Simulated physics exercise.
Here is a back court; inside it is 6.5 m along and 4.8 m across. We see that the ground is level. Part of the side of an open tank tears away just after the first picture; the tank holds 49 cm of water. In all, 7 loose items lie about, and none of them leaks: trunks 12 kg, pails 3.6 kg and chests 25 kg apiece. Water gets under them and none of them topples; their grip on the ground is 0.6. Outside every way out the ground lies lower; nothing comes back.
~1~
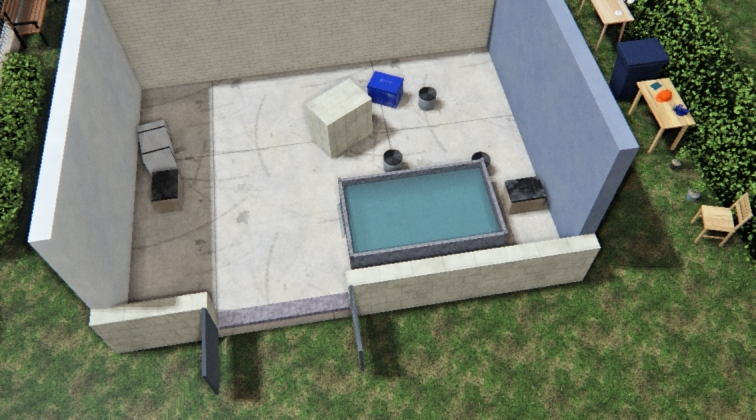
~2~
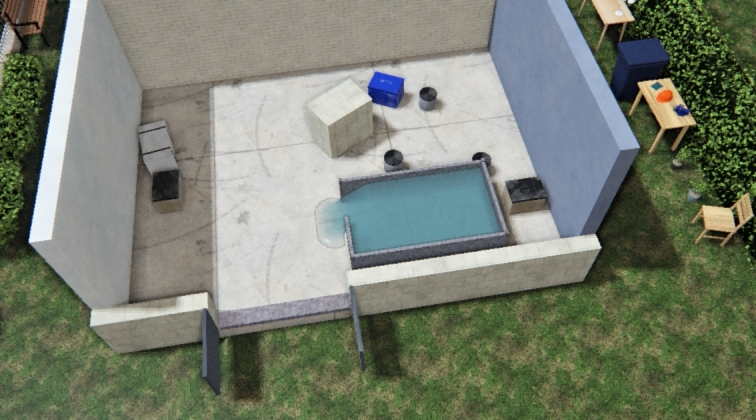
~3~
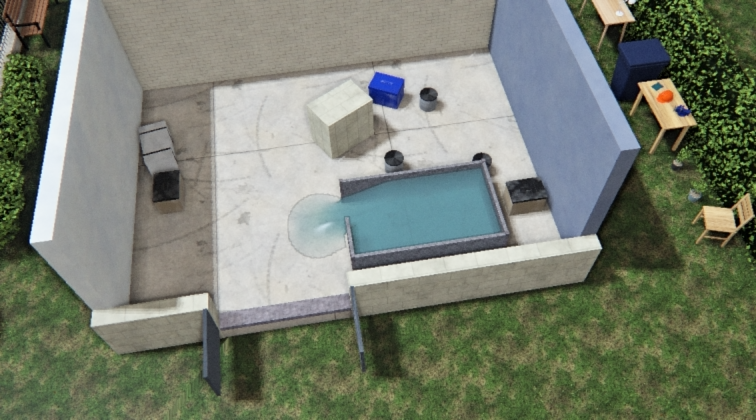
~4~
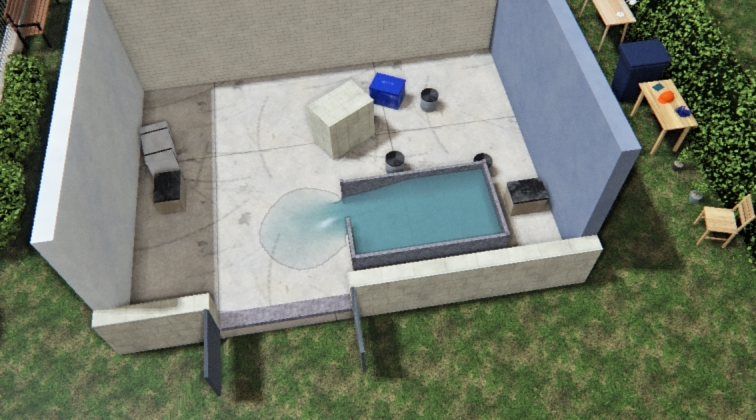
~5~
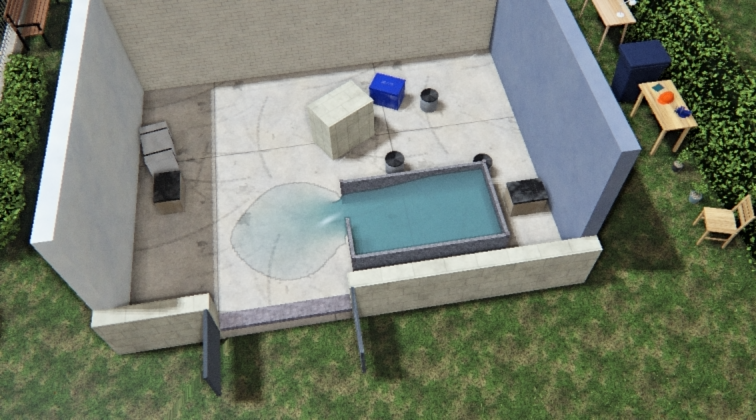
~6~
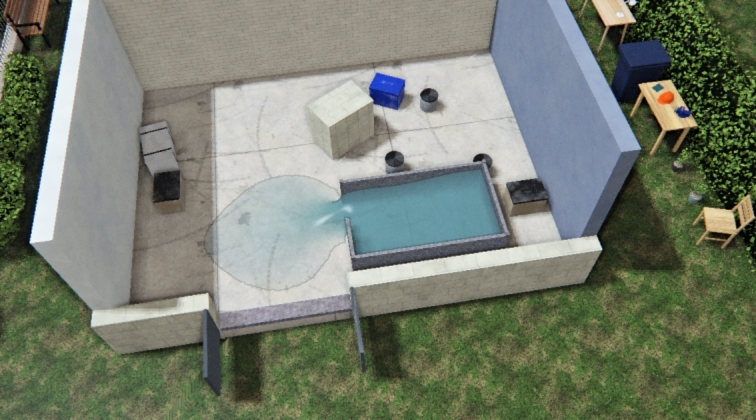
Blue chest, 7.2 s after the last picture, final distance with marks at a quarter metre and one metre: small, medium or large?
Small.
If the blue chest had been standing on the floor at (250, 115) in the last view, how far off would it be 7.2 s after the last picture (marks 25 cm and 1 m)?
By that time it keeps its spot.
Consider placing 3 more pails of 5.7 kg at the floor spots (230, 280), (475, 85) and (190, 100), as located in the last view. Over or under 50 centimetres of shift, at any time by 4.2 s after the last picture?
Beyond it, within it, beyond it.
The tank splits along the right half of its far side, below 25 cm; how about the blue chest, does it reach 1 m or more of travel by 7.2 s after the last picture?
With that failure, the blue chest lands a long way off.
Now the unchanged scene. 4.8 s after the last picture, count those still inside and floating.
By my count, 1.
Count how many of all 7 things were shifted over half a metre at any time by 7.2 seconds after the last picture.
1.
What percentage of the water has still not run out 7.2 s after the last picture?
Around 90 % of the water.
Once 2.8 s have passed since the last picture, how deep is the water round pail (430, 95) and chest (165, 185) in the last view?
Close to 0 and 8 centimetres.
Then, 0.9 s after the last picture the blue chest is near (387, 83), 0.0 m from its start, aground; 0 of 7 are out; 0 afloat.
Then, 2.8 s after the last picture the blue chest is near (387, 83), 0.0 m from its start, aground; 0 of 7 are out; 1 afloat.
Then, 4.8 s after the last picture the blue chest is near (387, 83), 0.0 m from its start, aground; 0 of 7 are out; 1 afloat.
Then, 7.2 s after the last picture the blue chest is near (387, 83), 0.0 m from its start, aground; 0 of 7 are out; 1 afloat.
